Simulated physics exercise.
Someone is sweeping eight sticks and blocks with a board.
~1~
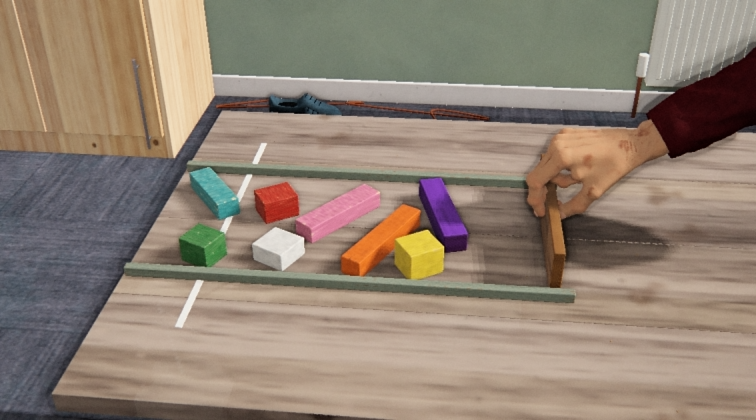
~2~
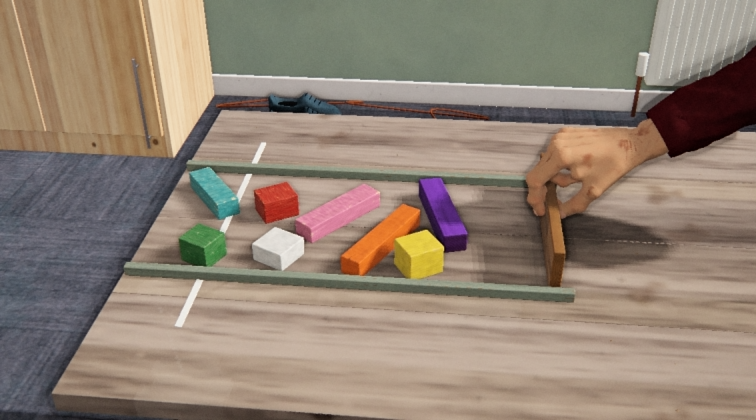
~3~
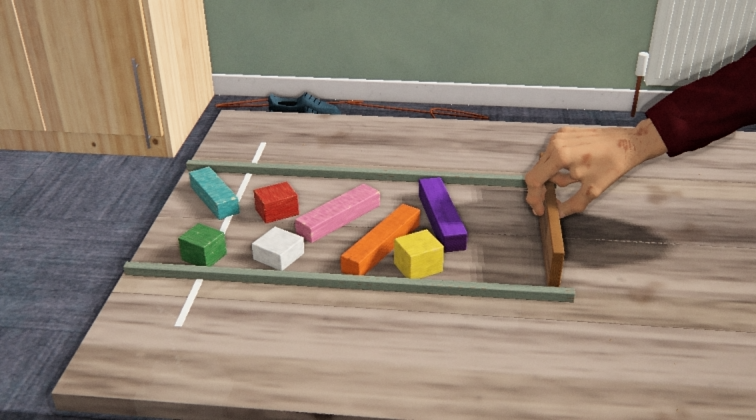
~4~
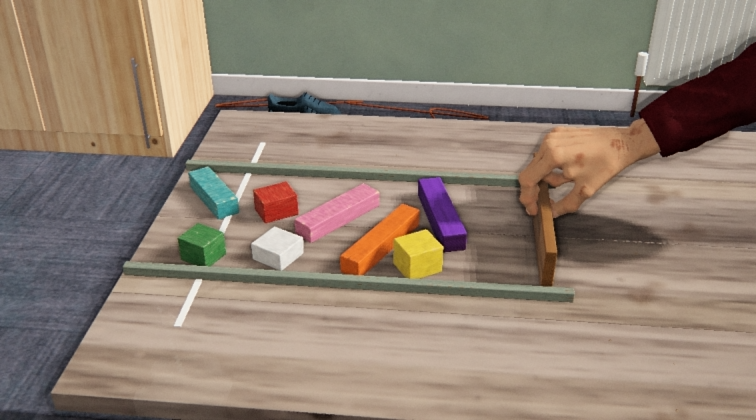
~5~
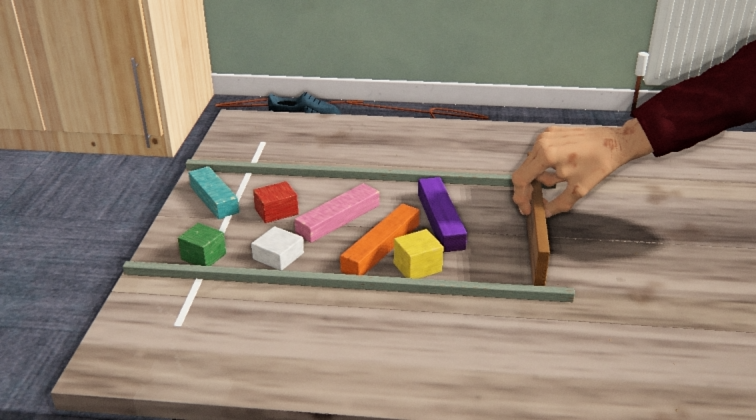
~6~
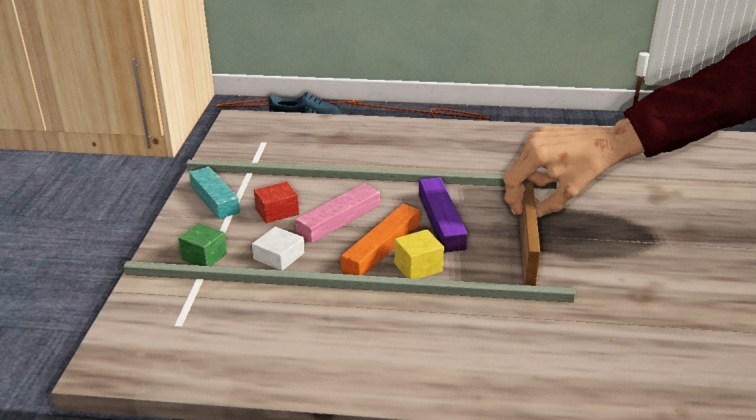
In this clip, a hand holding an upright wooden board slides it slightly left between two green rails on a wooden table, while eight colourful sticks and blocks lie still to its left, untouched, near a white tape line.
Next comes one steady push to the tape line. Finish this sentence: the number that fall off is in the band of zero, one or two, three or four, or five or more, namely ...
Namely three or four.
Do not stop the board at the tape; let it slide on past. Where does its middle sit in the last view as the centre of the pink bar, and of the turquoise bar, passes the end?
The middle is at (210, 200) when it's the pink bar, and at (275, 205) when it's the turquoise bar.
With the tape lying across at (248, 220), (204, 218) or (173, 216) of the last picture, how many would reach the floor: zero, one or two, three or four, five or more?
Taken in the order given: 1 or 2, more than four, more than four.
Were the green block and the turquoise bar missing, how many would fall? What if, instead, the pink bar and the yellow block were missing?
First try 2, second try 2.
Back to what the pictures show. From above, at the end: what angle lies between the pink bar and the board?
About 25°.
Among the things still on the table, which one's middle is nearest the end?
The one out in front is the pink bar.
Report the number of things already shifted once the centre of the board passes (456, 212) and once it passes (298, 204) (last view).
1 at one spot and 8 at the other.
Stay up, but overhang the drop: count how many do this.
1, I think.
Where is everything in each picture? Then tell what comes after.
Turquoise bar (214, 193); green block (203, 247); red block (277, 203); board (550, 218); tape (228, 220), in the first picture.
Green block (203, 246); purple stick (442, 213), in the second picture.
Red block (276, 202); orange bar (382, 240), in the third picture.
Turquoise bar (213, 192); yellow block (418, 255), in the fourth picture.
Green block (202, 246); white block (278, 248), in the fifth picture.
Turquoise bar (214, 192); green block (203, 246); red block (277, 202); board (527, 216); tape (228, 219), in the sixth picture.
A little later, none off yet; turquoise bar at rest near (214, 192); green block at rest near (203, 246); red block at rest near (277, 202).
Next, none off yet; turquoise bar at rest near (214, 192); green block at rest near (203, 246); red block shifted a little near (259, 200).
Later still, none off yet; turquoise bar shifted about its own width near (167, 192); green block shifted well along near (142, 239); red block shifted well along near (199, 187).
When it is over, the number that fall off is three or four; down, white block, red block, green block and turquoise bar.
